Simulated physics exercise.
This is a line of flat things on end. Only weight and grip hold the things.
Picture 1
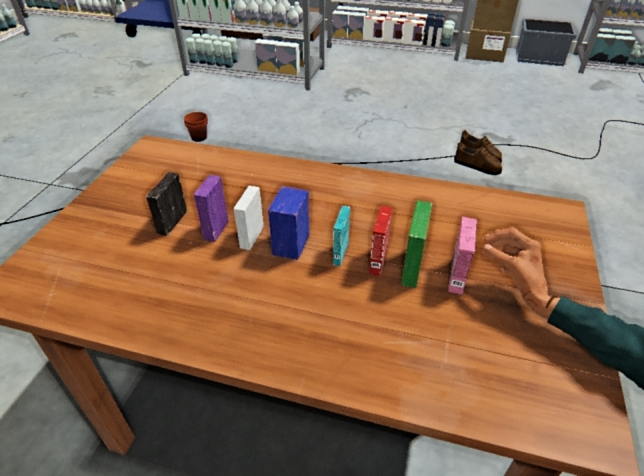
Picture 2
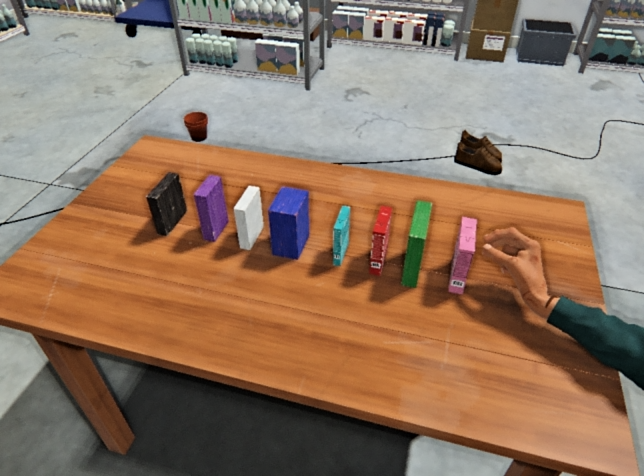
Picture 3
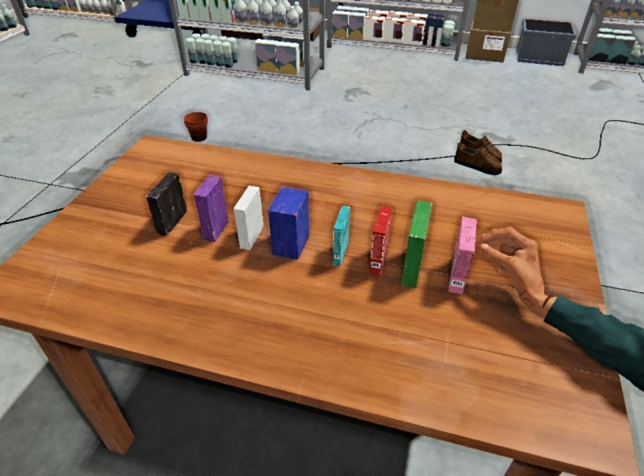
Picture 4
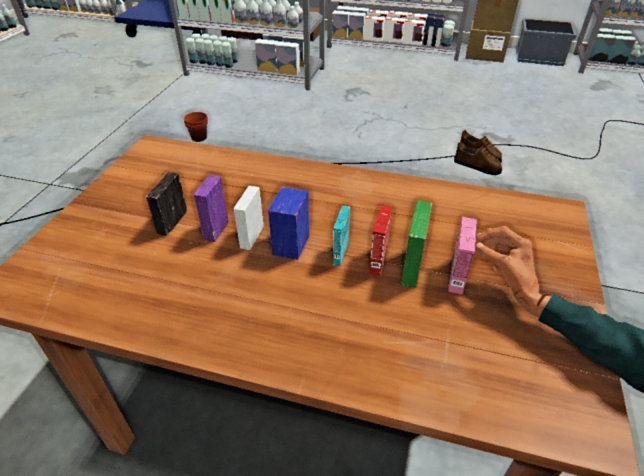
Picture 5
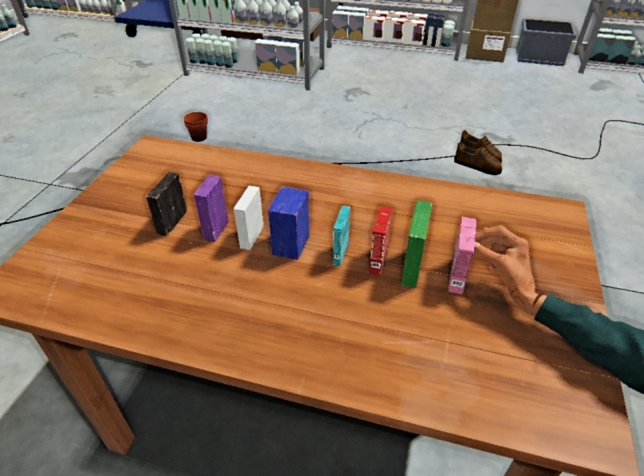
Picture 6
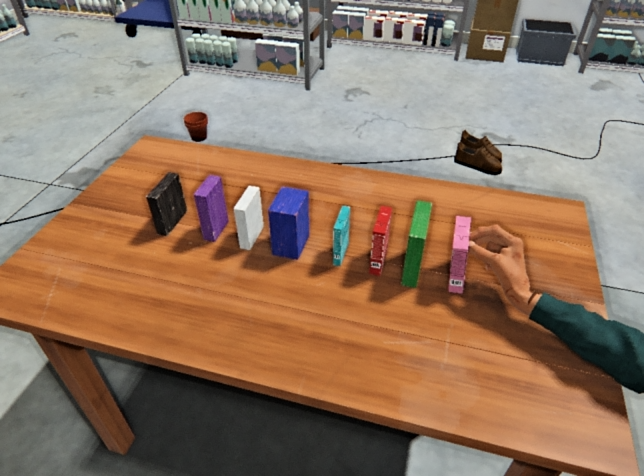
On a wooden table in a storage area with shelves, eight colored upright blocks and packets stand in a line, black at the left; a hand at the right moves slightly left to the pink packet, which tilts slightly left.
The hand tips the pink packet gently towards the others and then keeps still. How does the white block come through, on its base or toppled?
The white block keeps standing.
Then, 0.20 s later than the last frame, pink packet 20° over.
Then, 0.40 s later than the last frame, pink packet 33° over.
Then, 1.00 s later than the last frame, white block resting near (250, 218).
Then, 1.70 s later than the last frame, pink packet 29° over.
When it is over, all 6 as before. End places, in pixels of the last picture, white block near (250, 218).
